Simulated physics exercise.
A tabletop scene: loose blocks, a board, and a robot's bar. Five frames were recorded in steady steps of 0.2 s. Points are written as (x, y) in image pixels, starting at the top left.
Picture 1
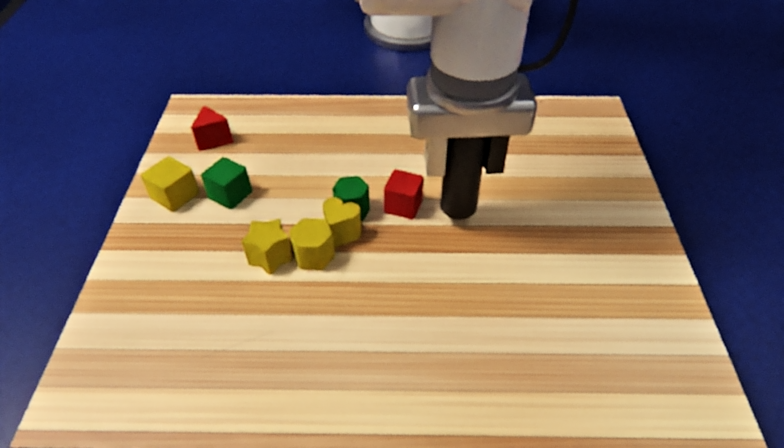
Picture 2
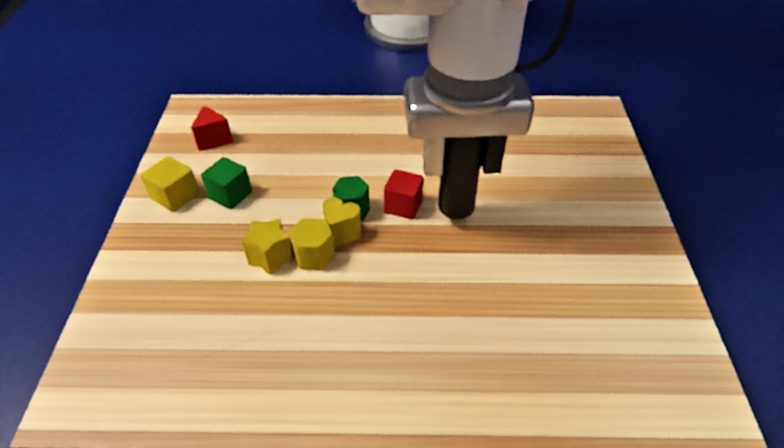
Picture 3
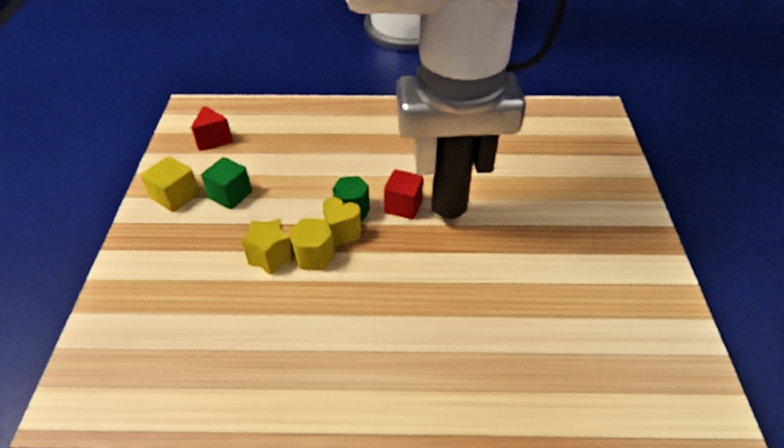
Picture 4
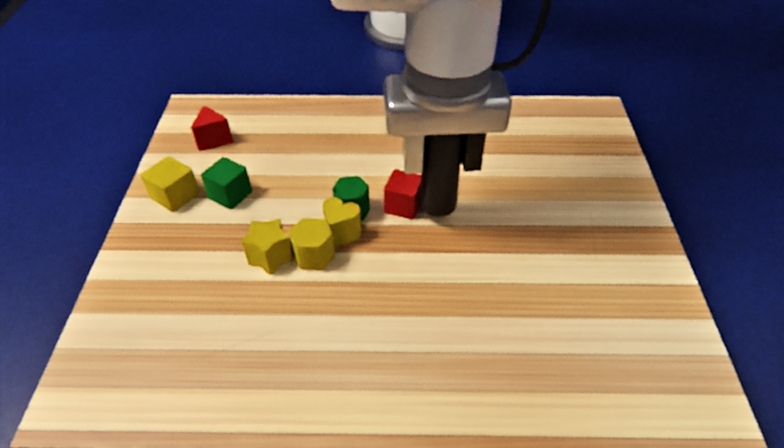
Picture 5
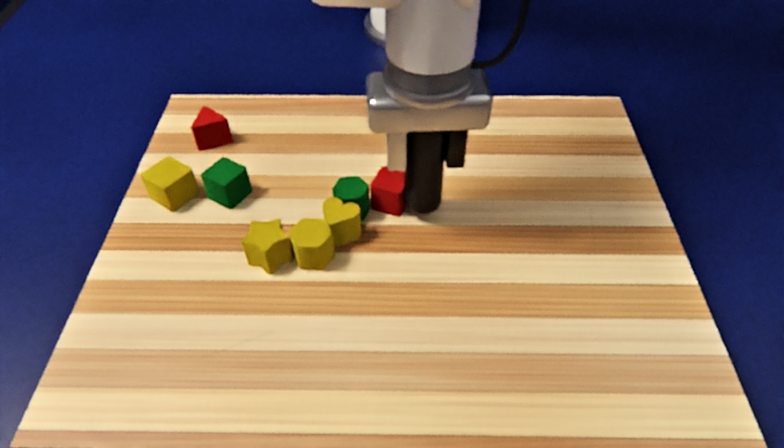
A robot arm with a dark bar reaches down from the top over a striped wooden board on a blue surface, seen from above and in front. A red triangle and yellow and green cubes sit at left, with yellow blocks, a green block and a red cube nearer the middle. The bar slides left and nudges the red cube slightly toward the green block, while the other blocks and camera stay still.
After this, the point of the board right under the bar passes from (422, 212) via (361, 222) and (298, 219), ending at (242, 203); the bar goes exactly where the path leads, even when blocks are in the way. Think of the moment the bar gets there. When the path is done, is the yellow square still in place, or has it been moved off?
The yellow square does not move.
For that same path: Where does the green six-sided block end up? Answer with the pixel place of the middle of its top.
By then it is at (296, 169).
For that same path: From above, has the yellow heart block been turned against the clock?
Yes.
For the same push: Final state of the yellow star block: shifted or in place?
That block will leave its spot.
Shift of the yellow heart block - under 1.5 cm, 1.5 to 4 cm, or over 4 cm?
Shift of over 4 cm.
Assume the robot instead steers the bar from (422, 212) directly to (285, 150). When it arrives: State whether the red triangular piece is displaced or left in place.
Right where it was.
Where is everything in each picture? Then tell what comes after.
In the first frame, lower end of the bar at (459, 207), tops of blocks, yellow square at (166, 171), yellow star block at (265, 233), yellow heart block at (339, 210), green six-sided block at (351, 187), red square at (404, 182).
In the second frame, bar at (456, 206), blocks as before.
In the third frame, bar at (450, 206), blocks as before.
In the fourth frame, bar at (438, 204), blocks as before.
In the fifth frame, bar at (423, 201), yellow square at (166, 171), yellow star block at (265, 233), yellow heart block at (339, 210), green six-sided block at (351, 187), red square at (391, 179).
The first path, step by step. One third of the way, bar at (359, 211); yellow star block at (259, 235), turned 15° clockwise; yellow heart block at (326, 215), turned 15° anticlockwise; green six-sided block at (329, 184), turned 35° anticlockwise; red square at (367, 172), turned 50° clockwise.
Two thirds of the way, bar at (294, 208); yellow star block at (250, 239), turned 50° clockwise; yellow heart block at (292, 225), turned 95° anticlockwise; green six-sided block at (297, 171), turned 15° clockwise; red square at (367, 172), turned 50° clockwise.
At the end, bar at (239, 193); yellow square not moved; yellow star block at (250, 239), turned 50° clockwise; yellow heart block at (292, 225), turned 95° anticlockwise; green six-sided block at (296, 169), turned 25° clockwise; red square at (367, 172), turned 50° clockwise.
